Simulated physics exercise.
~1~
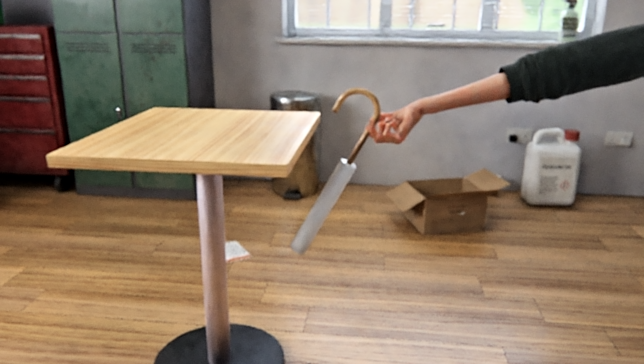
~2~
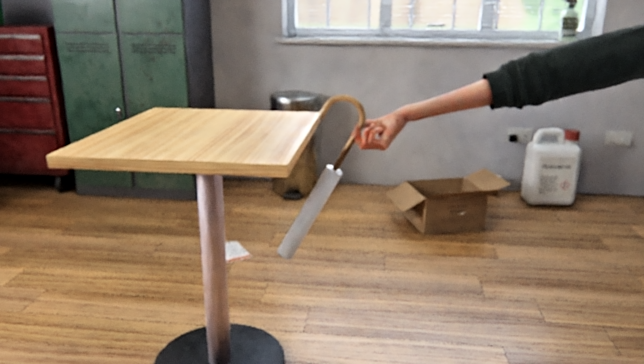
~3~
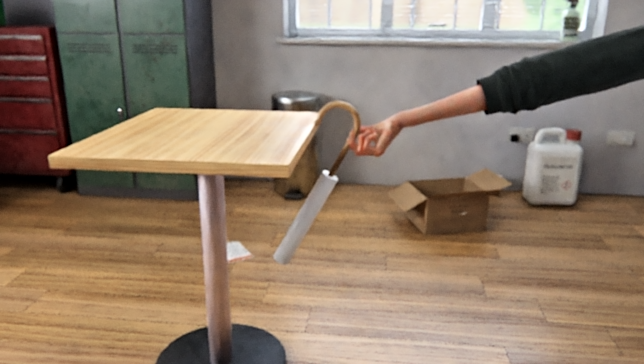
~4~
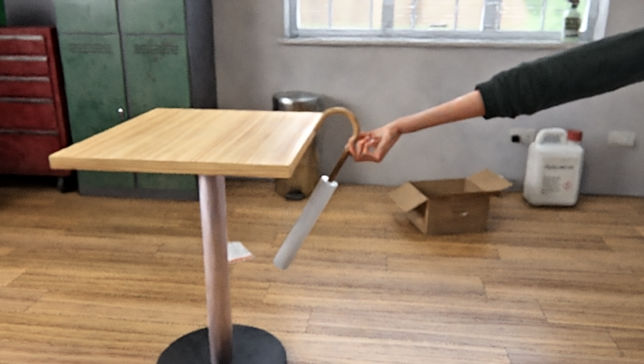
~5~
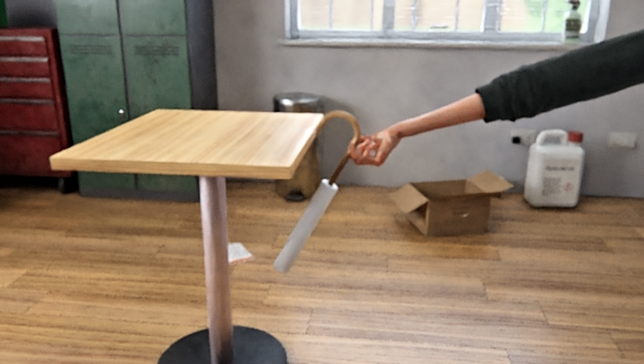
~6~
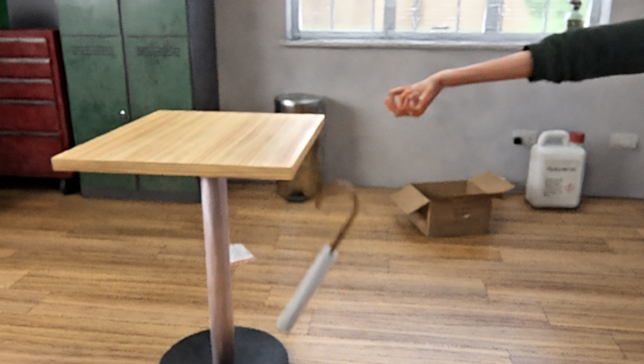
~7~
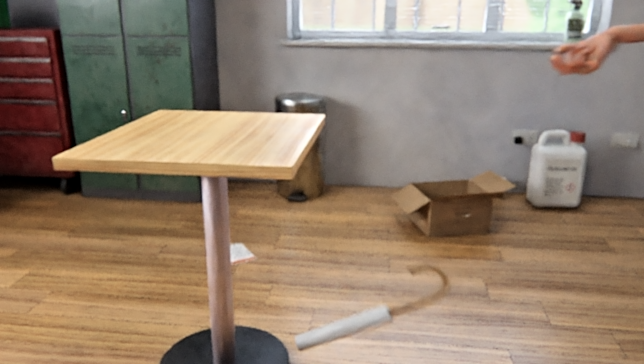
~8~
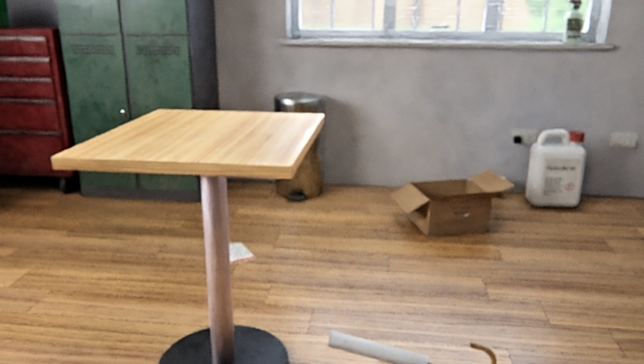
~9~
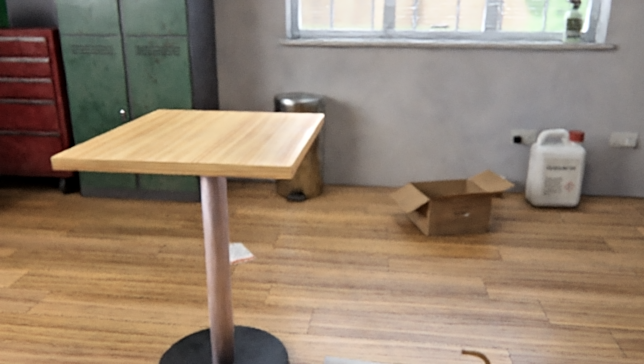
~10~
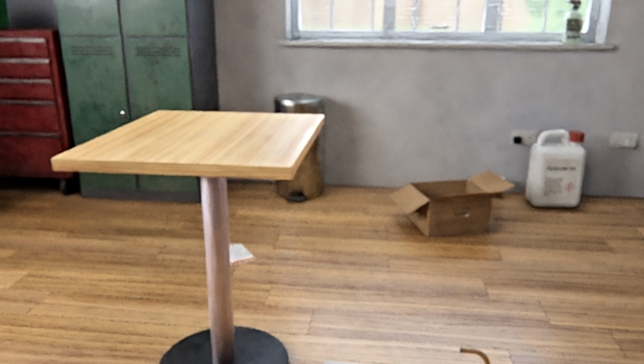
A white umbrella with a curved brown handle hangs from a hand reaching in from the right, beside a square wooden table on a single post. The slightly swaying view faces a grey wall and window across a plank floor, with green and red cabinets at left and an open cardboard box and white jug at right. The dark-sleeved arm moves the umbrella left and down, bringing its crook to the table's right edge. The fingers open and the hand draws back. The umbrella drops past the edge, tipping as it falls rightward, and ends on the floor, mostly out of view.
